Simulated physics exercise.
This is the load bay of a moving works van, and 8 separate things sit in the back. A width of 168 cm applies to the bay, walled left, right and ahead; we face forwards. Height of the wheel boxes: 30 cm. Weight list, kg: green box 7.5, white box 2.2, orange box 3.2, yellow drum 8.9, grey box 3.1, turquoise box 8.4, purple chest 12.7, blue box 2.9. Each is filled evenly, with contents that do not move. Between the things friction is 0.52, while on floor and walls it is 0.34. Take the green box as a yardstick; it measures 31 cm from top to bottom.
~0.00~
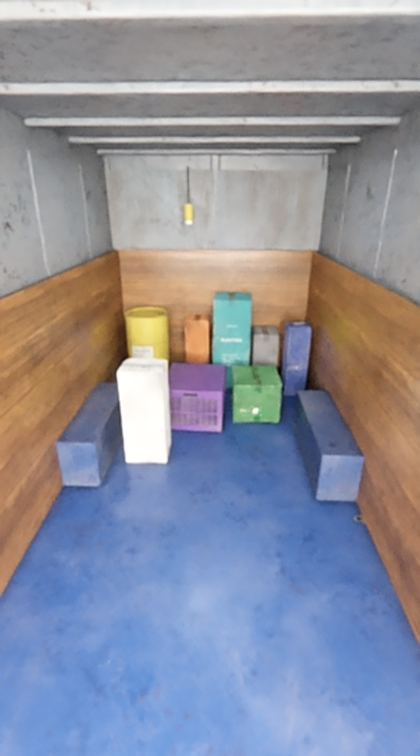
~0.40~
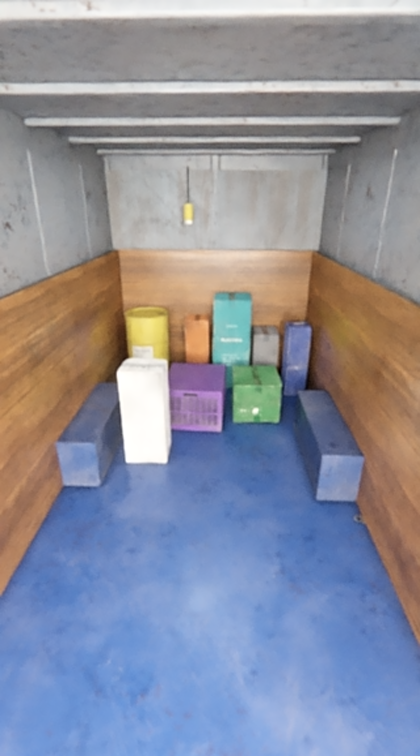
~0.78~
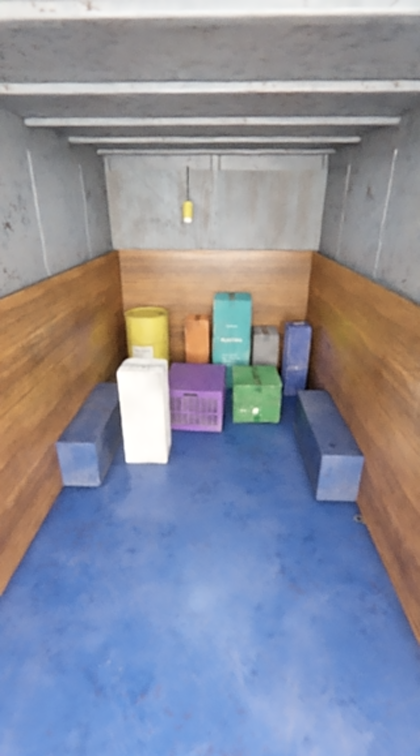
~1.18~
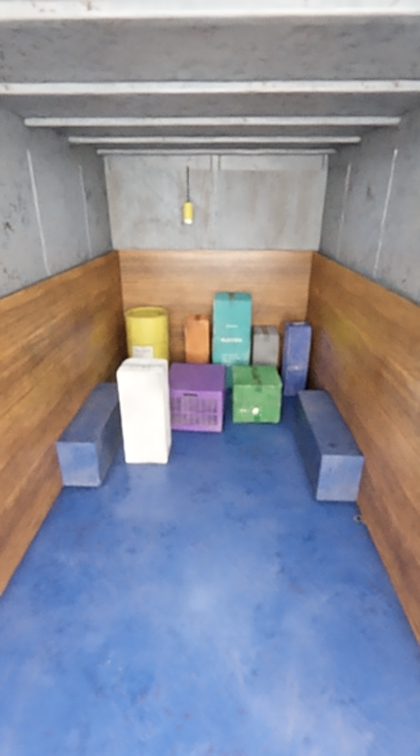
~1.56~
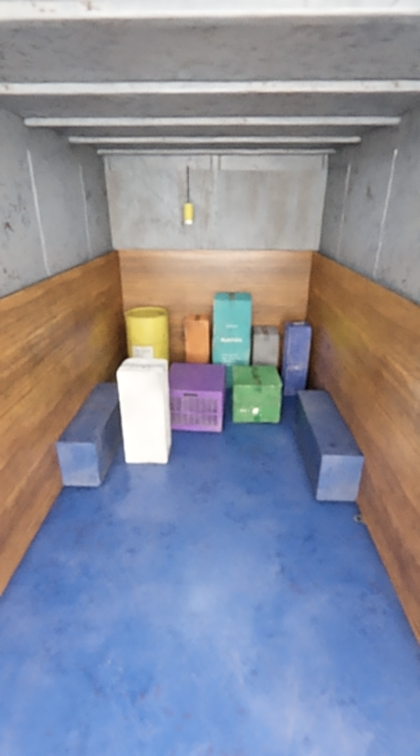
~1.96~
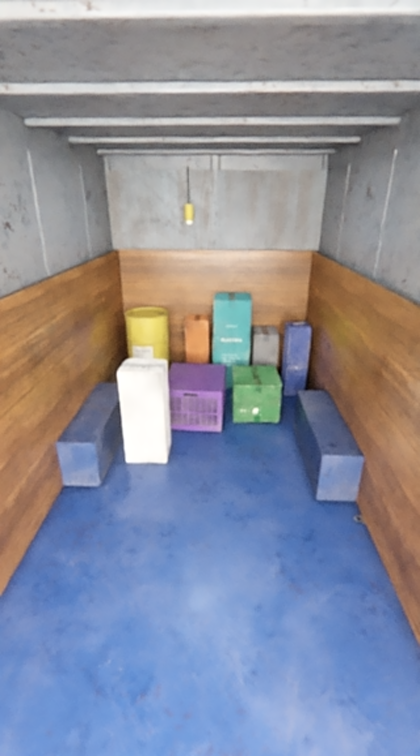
The load bay of a works van, with wood-panelled walls and a blue floor, is seen from the rear, facing forwards. A white box, purple chest and green box stand before a yellow drum and orange, turquoise, grey and blue boxes, between two blue wheel boxes. A yellow object hanging ahead shifts very slightly, while the load and the camera stay still.
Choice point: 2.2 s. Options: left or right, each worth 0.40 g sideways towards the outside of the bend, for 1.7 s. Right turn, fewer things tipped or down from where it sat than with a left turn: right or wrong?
Wrong, the left turn does better.
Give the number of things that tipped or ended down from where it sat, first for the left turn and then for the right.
Turning left 0, turning right 1.
Turning left. At 2.86 s, load feels 0.40 g right; white box slid 6 cm near (156, 411); green box slid 6 cm near (262, 393); turquoise box slid 6 cm.
After 3.36 s, load feels 0.40 g right; green box slid 27 cm near (289, 394); white box slid 26 cm near (188, 412); purple chest slid 27 cm.
After 3.56 s, load feels 0.40 g right; white box slid 39 cm near (208, 412); green box slid 32 cm near (296, 394); purple chest slid 39 cm.
At rest (4.7 s), not toppled but over 15 cm from the start, green box, white box, orange box, yellow drum and purple chest; the other 3 in place, give or take 15 cm. In the last view, green box near (296, 394), white box near (249, 413).
Turning right instead, blue box tipped over or down from where it sat, 1 of 8 in all.
